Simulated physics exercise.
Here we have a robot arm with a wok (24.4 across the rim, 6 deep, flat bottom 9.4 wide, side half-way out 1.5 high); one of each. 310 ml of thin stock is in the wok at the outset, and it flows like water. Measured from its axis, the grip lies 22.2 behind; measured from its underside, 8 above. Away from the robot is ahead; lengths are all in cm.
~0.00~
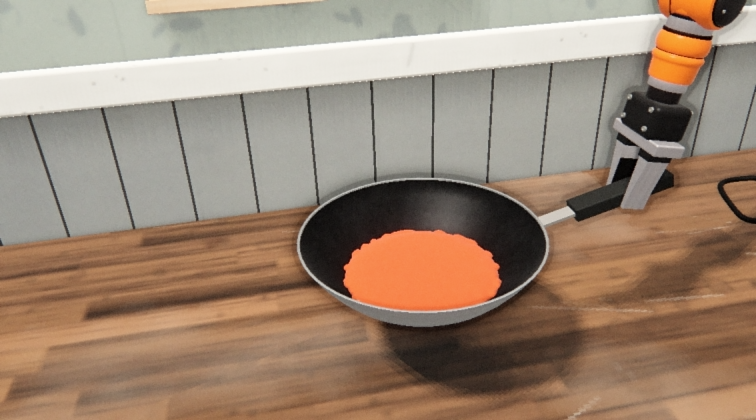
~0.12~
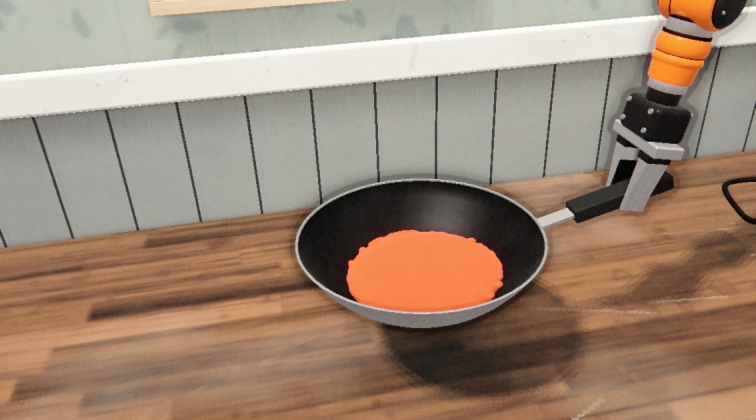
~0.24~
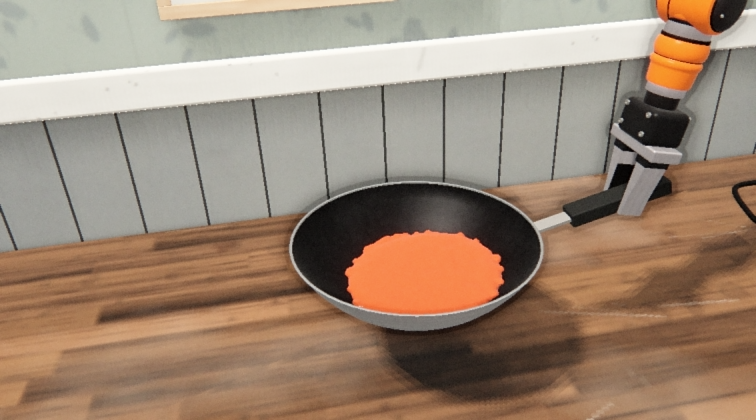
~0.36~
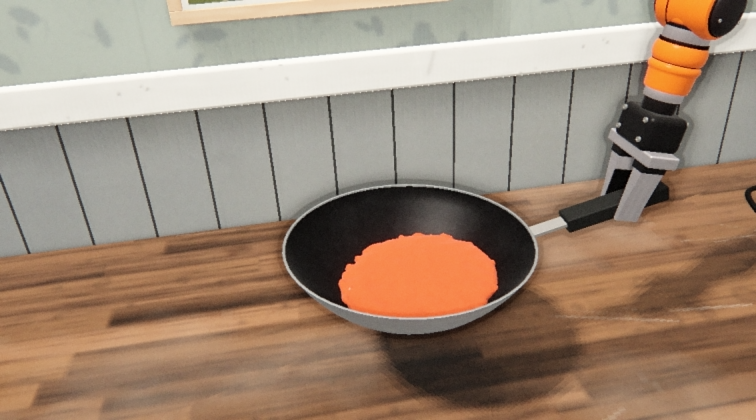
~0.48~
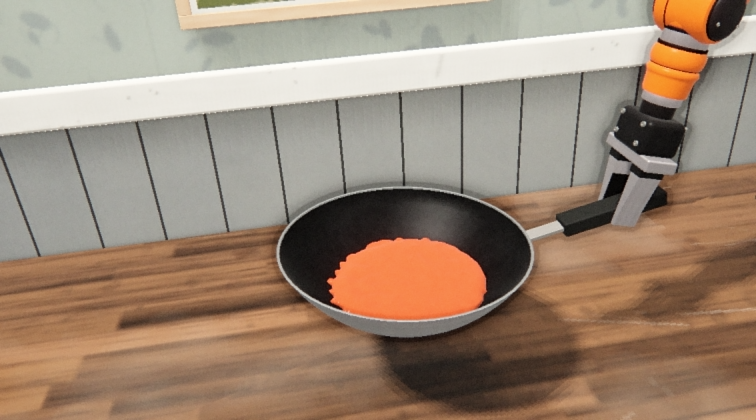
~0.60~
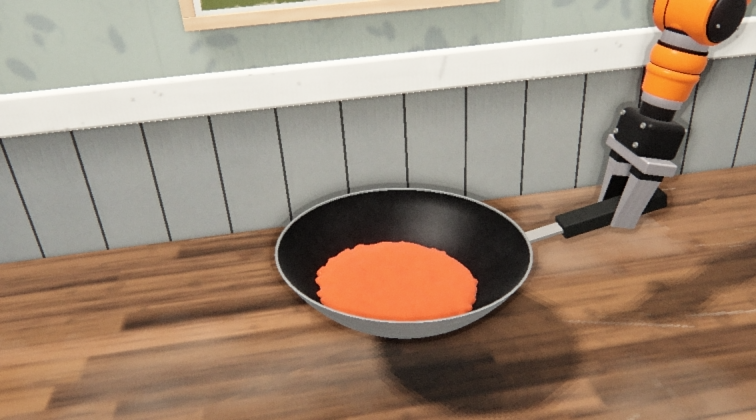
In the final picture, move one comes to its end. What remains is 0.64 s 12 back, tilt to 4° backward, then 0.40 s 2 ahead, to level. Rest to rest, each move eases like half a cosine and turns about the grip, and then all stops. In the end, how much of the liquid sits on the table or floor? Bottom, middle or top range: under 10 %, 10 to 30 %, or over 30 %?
Range: Bottom.
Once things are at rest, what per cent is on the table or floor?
It comes to about 1 percent.
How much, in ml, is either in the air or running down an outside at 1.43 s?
Roughly 0 ml at that time.
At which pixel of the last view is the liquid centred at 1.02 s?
The centre is around (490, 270) in the last picture.
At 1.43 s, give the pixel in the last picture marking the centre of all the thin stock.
Near (535, 267).
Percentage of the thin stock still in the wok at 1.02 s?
I'd put it near 100 in a hundred.
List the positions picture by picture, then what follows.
In the first picture, the wok middle at (421, 261), level; upper third of the thin stock around (423, 270), from x 345 to 500, top at y 230; 315 ml in the wok.
In the second picture, the wok middle at (420, 262), level; upper third of the thin stock around (433, 269), from x 345 to 500, top at y 235.
In the third picture, the wok middle at (415, 264), tilted 1° backward; upper third of the thin stock around (445, 268), from x 350 to 500, top at y 235.
In the fourth picture, the wok middle at (409, 268), tilted 2° backward; upper third of the thin stock around (444, 269), from x 340 to 495, top at y 235.
In the fifth picture, the wok middle at (404, 270), tilted 3° backward; upper third of the thin stock around (414, 278), from x 330 to 485, top at y 240.
In the sixth picture, the wok middle at (403, 271), tilted 3° backward; upper third of the thin stock around (366, 285), from x 315 to 475, top at y 245; 315 ml in the wok.
After 1.02 s, tilted 4° backward, liquid up to 15 above the table; 315 ml in the wok.
After 1.43 s, tilted 2° backward, liquid up to 15 above the table; 310 ml in the wok.
After 1.84 s, level, liquid up to 14 above the table; 310 ml in the wok.
After 2.64 s, level, liquid up to 14 above the table; 310 ml in the wok.
In the end, 310 ml in the wok. That is 1 % on the table or floor.
